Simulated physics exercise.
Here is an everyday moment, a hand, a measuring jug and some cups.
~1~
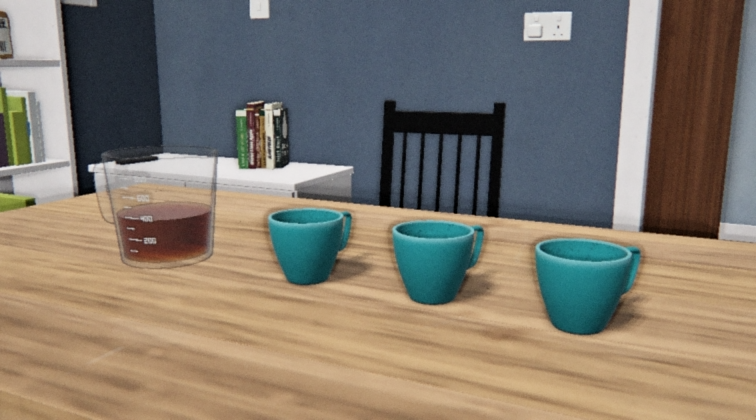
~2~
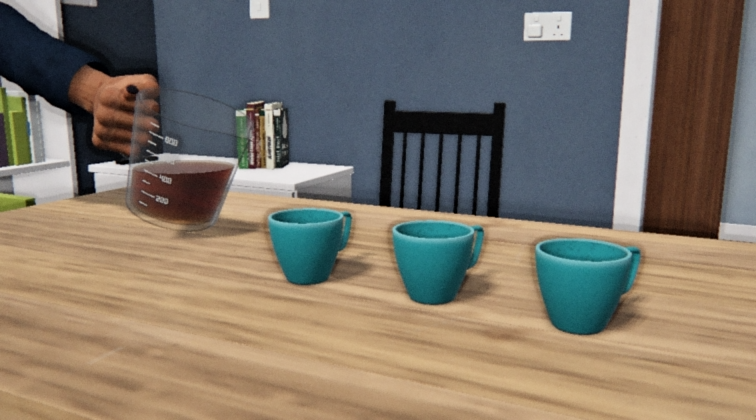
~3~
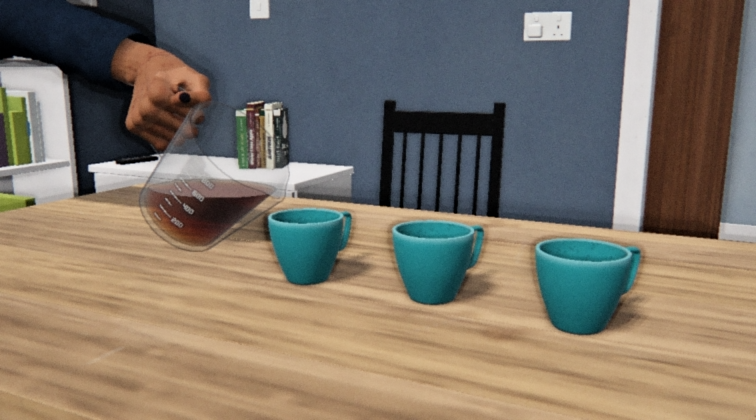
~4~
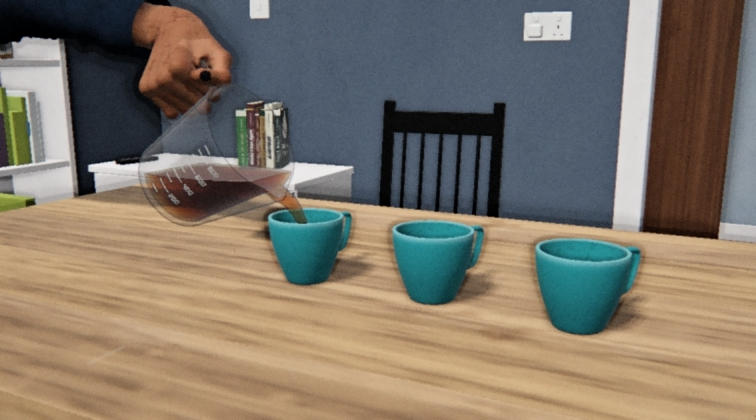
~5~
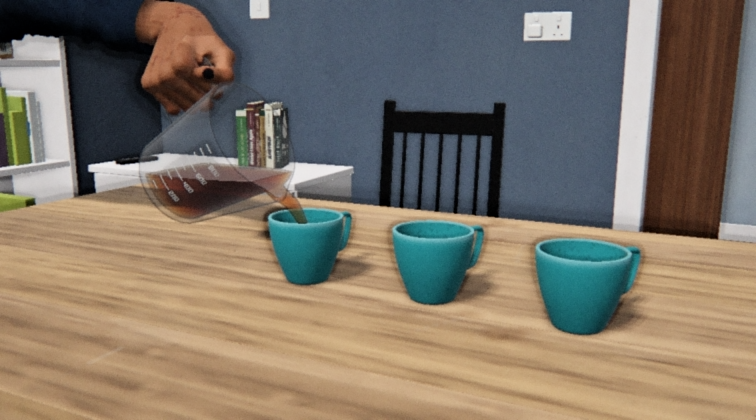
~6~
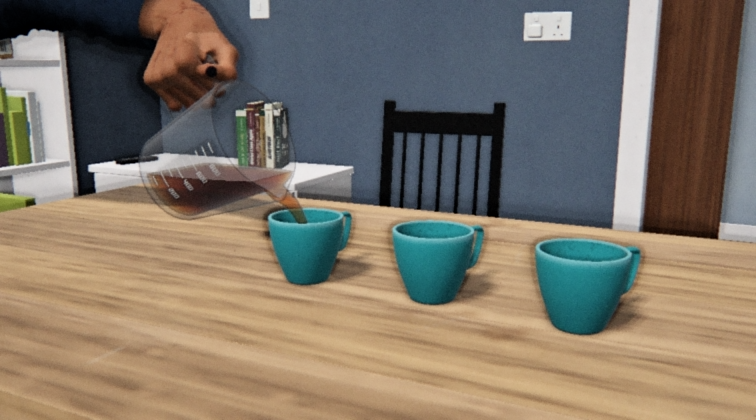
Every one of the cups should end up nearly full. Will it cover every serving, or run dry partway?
It's going to be too little for all of them.
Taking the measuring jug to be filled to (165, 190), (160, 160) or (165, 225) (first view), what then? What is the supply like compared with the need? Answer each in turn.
One by one: Does the job, then does the job, then comes up shy.
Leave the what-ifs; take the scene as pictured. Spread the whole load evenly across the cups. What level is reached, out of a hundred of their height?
Common level: Some 75 in a hundred.
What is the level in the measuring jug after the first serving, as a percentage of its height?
It comes to around 25 percent, by my reckoning.
Shortly, the first is about three quarters full.
Then, the first is done and the measuring jug has about two thirds of its load.
At the finish, the measuring jug is empty with two filled and the next at about a third of a serving.
